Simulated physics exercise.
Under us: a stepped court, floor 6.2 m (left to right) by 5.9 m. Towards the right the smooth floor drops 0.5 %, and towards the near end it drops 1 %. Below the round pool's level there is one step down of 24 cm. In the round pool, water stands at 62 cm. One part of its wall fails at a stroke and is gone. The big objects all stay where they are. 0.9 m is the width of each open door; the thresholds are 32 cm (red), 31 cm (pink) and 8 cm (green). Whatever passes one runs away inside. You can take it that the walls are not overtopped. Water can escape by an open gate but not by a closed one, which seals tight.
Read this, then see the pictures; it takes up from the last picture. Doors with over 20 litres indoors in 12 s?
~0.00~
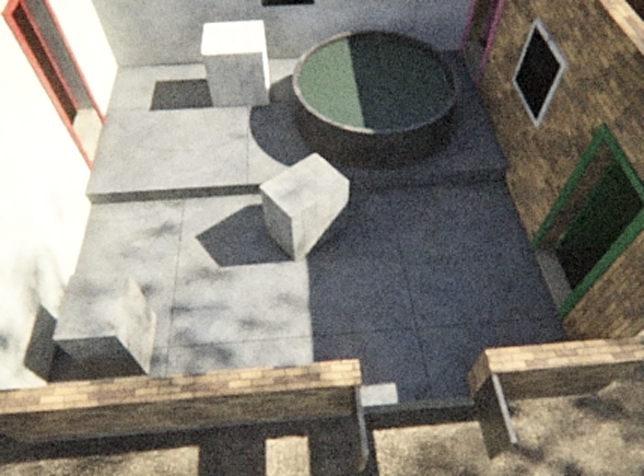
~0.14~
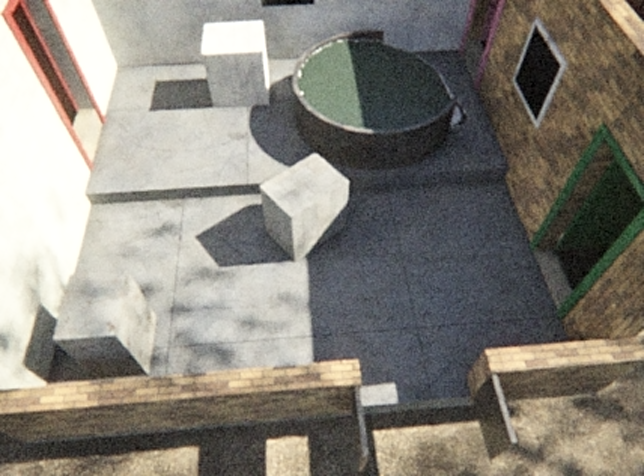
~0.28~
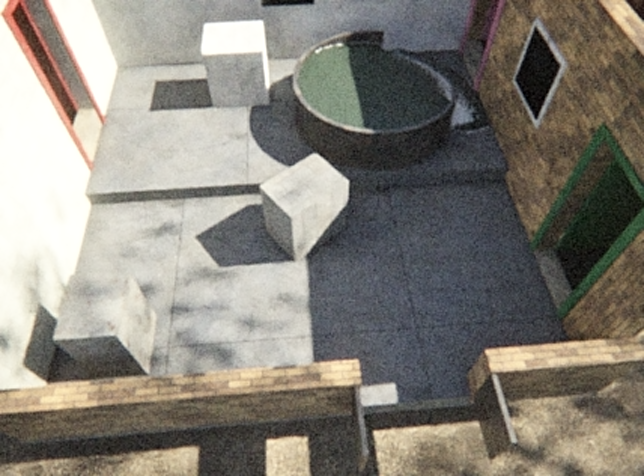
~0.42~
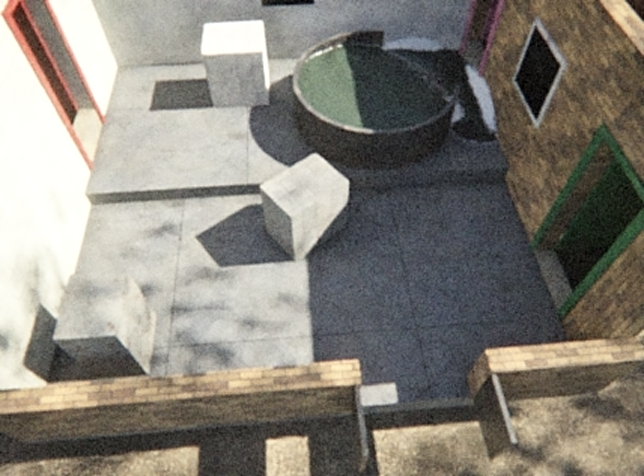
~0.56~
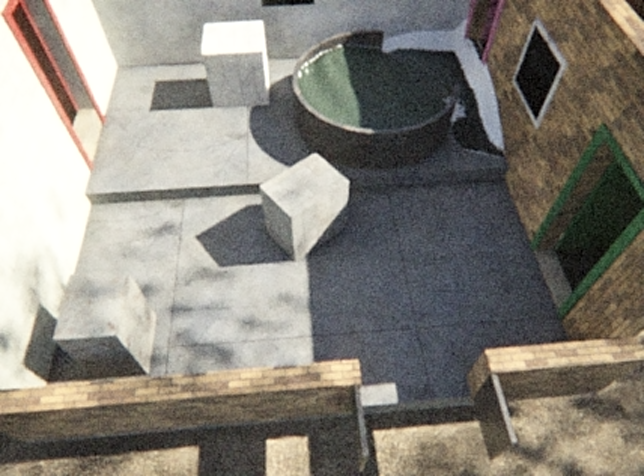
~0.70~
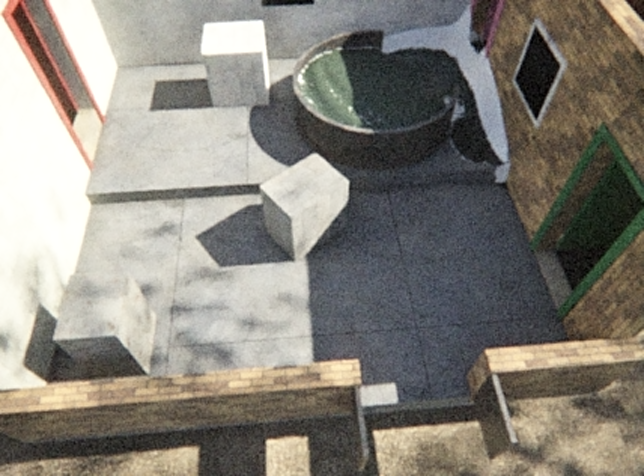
In order: At the red door it never reaches the limit; at the pink door it climbs past the limit; at the green door it never reaches the limit.
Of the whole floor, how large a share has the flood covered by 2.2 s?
Some 30 per cent of the floor is wet.
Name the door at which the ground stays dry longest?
It is the red one.
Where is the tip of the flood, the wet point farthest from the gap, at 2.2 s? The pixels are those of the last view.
(579, 366).
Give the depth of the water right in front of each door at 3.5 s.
Door by door in centimetres: Red shows 1, pink shows 23, green shows 5.
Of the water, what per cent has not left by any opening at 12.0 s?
About 80 percent of the water remains.
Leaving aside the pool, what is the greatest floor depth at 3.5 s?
I'd put it at close to 26 cm.
After 1.4 s water covers 20 % of the floor and is deepest (56 cm) near (466, 66); red door not reached, pink door 56 cm at the sill, 62 L in, green door 1 cm at the sill, 0 L in.
After 2.2 s water covers 30 % of the floor and is deepest (44 cm) near (461, 53); red door not reached, pink door 43 cm at the sill, 145 L in, green door 4 cm at the sill, 0 L in.
After 3.5 s water covers 50 % of the floor and is deepest (26 cm) near (573, 351); red door not reached, pink door 23 cm at the sill, 168 L in, green door 5 cm at the sill, 0 L in.
After 7.0 s water covers 85 % of the floor and is deepest (20 cm) near (450, 108); red door 3 cm at the sill, 0 L in, pink door 18 cm at the sill, 168 L in, green door 6 cm at the sill, 2 L in.
After 12.0 s water covers 90 % of the floor and is deepest (12 cm) near (450, 108); red door 2 cm at the sill, 0 L in, pink door 11 cm at the sill, 168 L in, green door 4 cm at the sill, 6 L in.
